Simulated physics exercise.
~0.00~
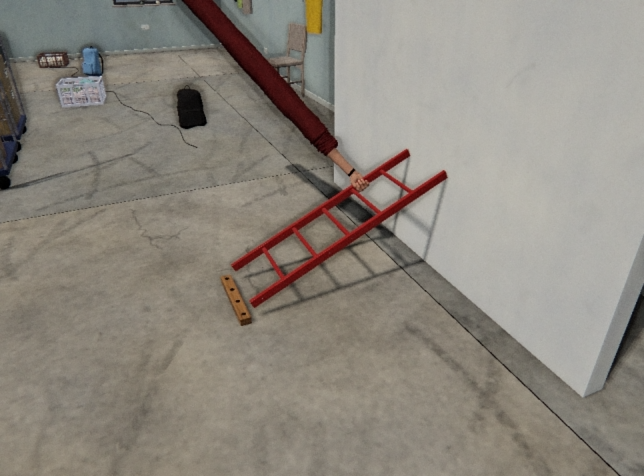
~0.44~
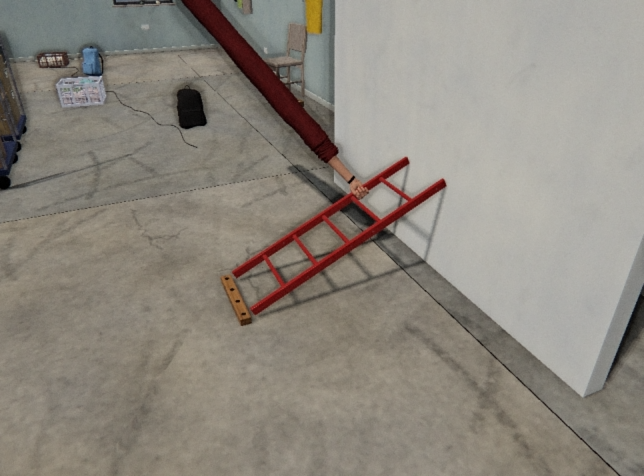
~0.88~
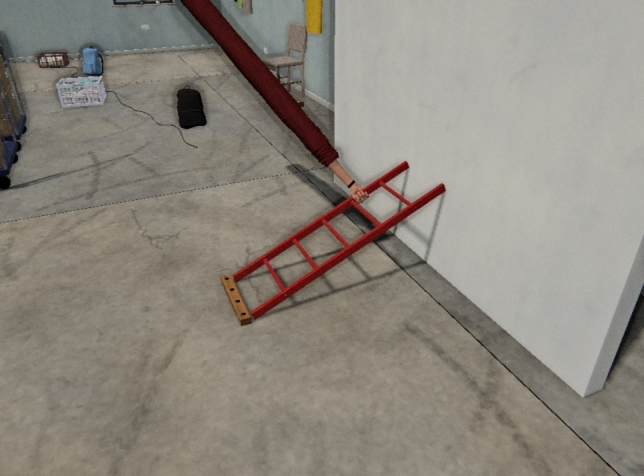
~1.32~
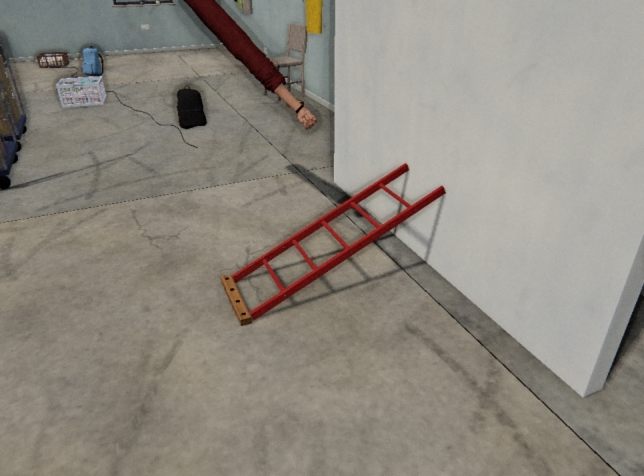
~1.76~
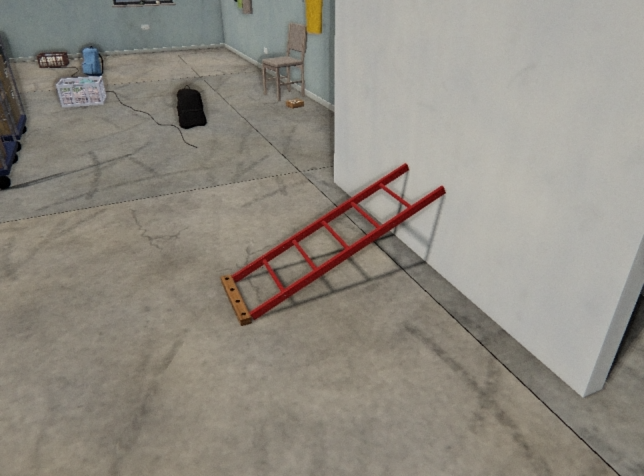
A red rack is lowered slightly against a wall by a hand, then stays propped.
